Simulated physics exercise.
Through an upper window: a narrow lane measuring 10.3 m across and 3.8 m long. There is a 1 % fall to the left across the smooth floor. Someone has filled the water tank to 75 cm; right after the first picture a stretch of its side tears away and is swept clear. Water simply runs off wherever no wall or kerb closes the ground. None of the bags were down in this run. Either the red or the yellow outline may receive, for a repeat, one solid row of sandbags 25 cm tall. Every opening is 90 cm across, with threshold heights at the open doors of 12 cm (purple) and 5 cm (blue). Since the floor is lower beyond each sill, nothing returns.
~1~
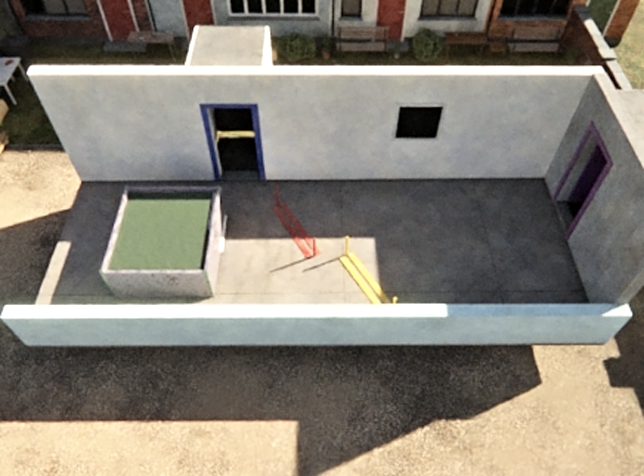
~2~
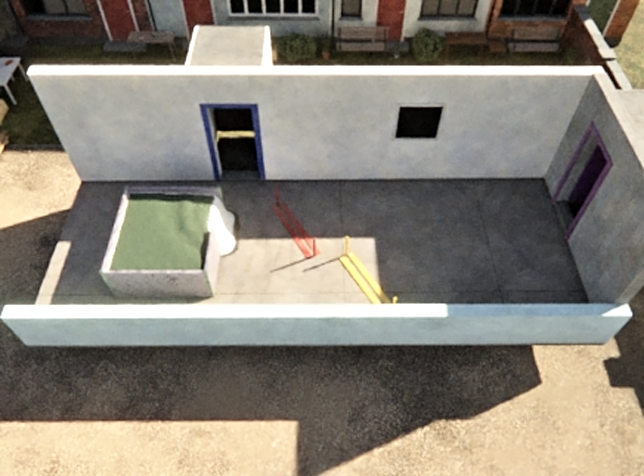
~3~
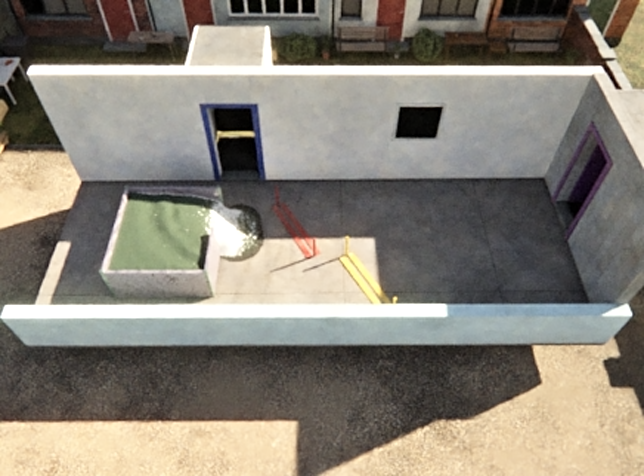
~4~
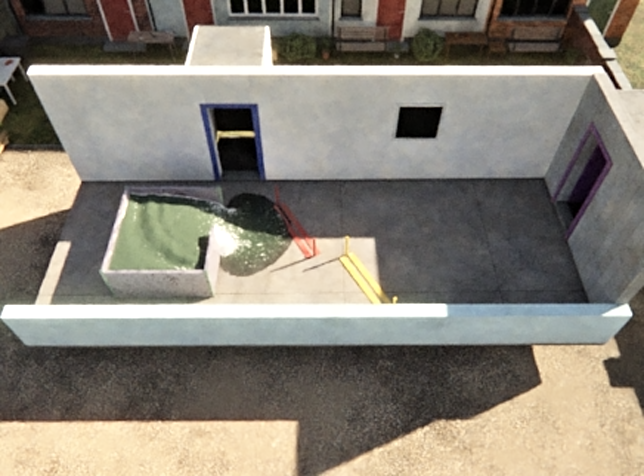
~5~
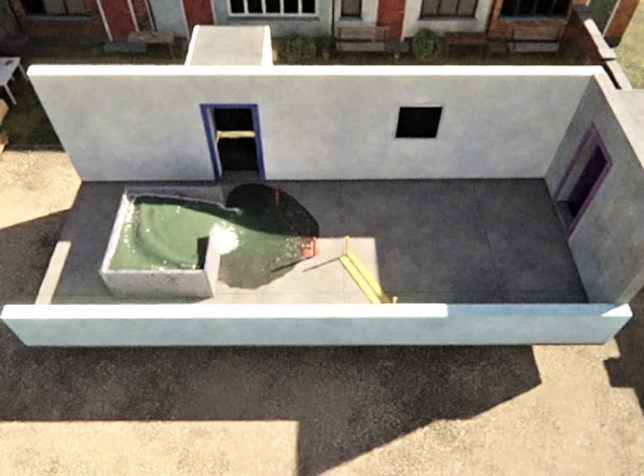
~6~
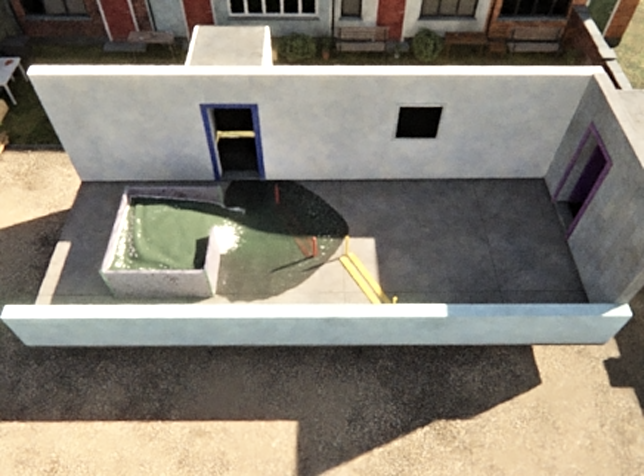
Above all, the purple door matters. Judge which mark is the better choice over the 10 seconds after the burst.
The better choice is red.
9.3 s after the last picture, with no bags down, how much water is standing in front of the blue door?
Depth: Approx. 2.0 cm.
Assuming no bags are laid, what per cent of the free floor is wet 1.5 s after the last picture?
Near 55 per cent is wet.
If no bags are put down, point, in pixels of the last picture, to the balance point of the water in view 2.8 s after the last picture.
The water is centred close to (326, 243).
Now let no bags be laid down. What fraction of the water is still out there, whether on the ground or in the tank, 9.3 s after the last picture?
About 96 per cent remains.
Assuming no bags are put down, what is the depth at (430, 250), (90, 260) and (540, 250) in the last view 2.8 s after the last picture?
In turn they read 2, 0 and 4 centimetres.
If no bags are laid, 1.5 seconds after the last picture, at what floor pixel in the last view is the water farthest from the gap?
Near (524, 219).
Then, 0.7 s after the last picture water covers 40 % of the floor and is deepest (40 cm) near (228, 227) in the run without bags; in at the purple door, 0 L with no bags, 0 L with the row on red, 0 L on yellow.
Then, 1.5 s after the last picture water covers 55 % of the floor and is deepest (29 cm) near (228, 227) in the run without bags; in at the purple door, 0 L with no bags, 0 L with the row on red, 0 L on yellow.
Then, 2.8 s after the last picture water covers 70 % of the floor and is deepest (26 cm) near (593, 314) in the run without bags; in at the purple door, 25 L with no bags, 0 L with the row on red, 44 L on yellow.
Then, 5.3 s after the last picture water covers 75 % of the floor and is deepest (17 cm) near (596, 323) in the run without bags; in at the purple door, 79 L with no bags, 2 L with the row on red, 103 L on yellow.
Then, 9.3 s after the last picture water covers 80 % of the floor and is deepest (15 cm) near (298, 184) in the run without bags; in at the purple door, 83 L with no bags, 2 L with the row on red, 107 L on yellow.
